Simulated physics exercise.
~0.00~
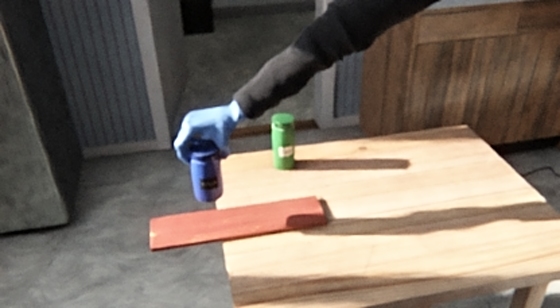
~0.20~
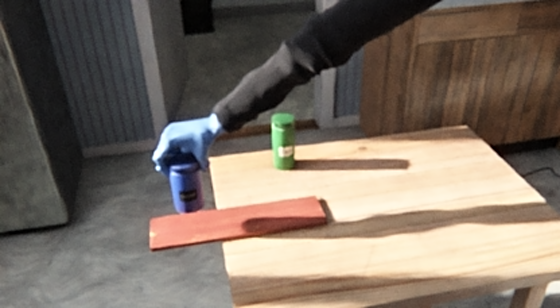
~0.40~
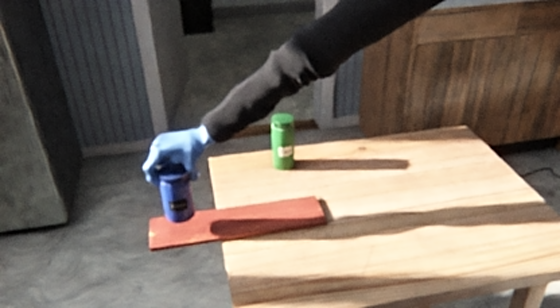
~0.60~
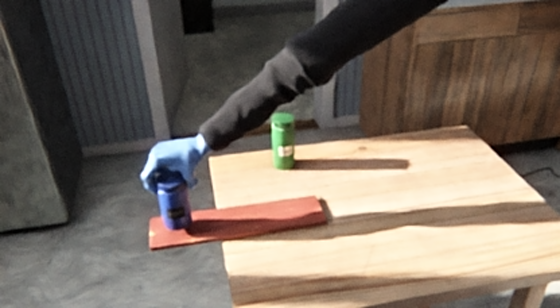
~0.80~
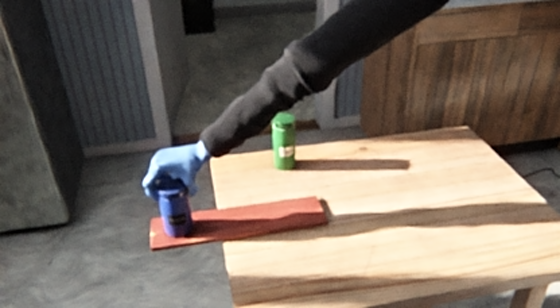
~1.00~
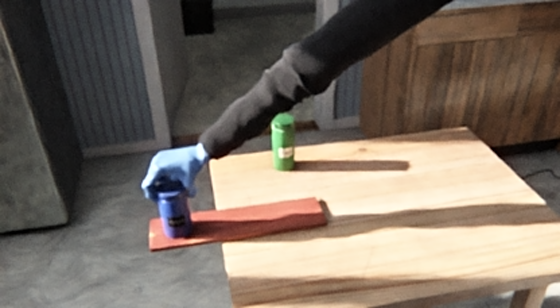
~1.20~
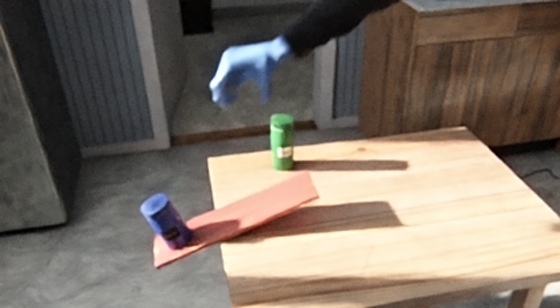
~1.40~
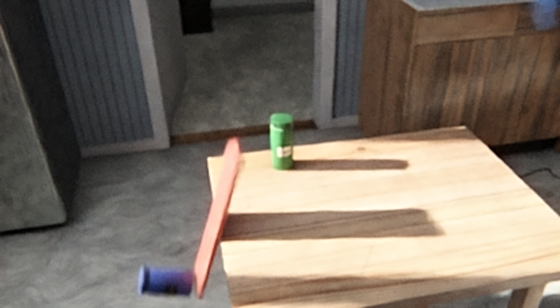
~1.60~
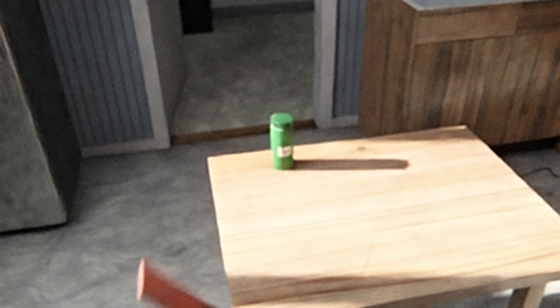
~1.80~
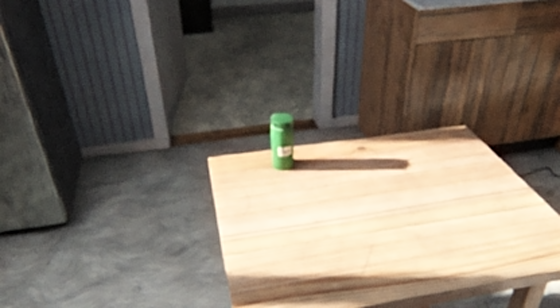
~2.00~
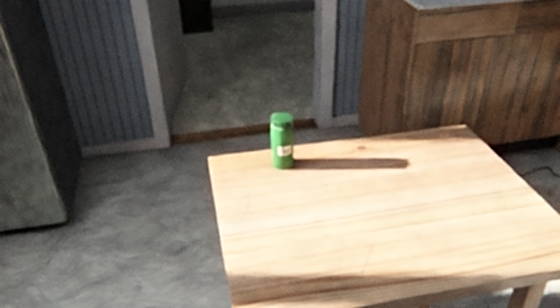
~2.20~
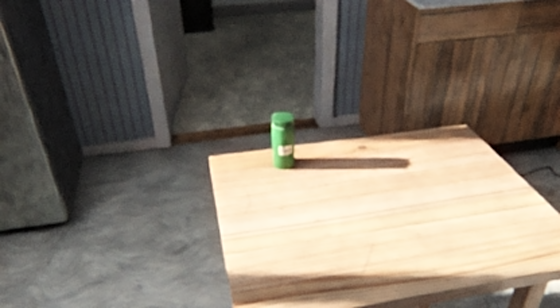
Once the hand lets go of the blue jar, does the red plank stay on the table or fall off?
The red plank falls off. It tips down at its overhanging end under the blue jar, and both drop off the table's left end.
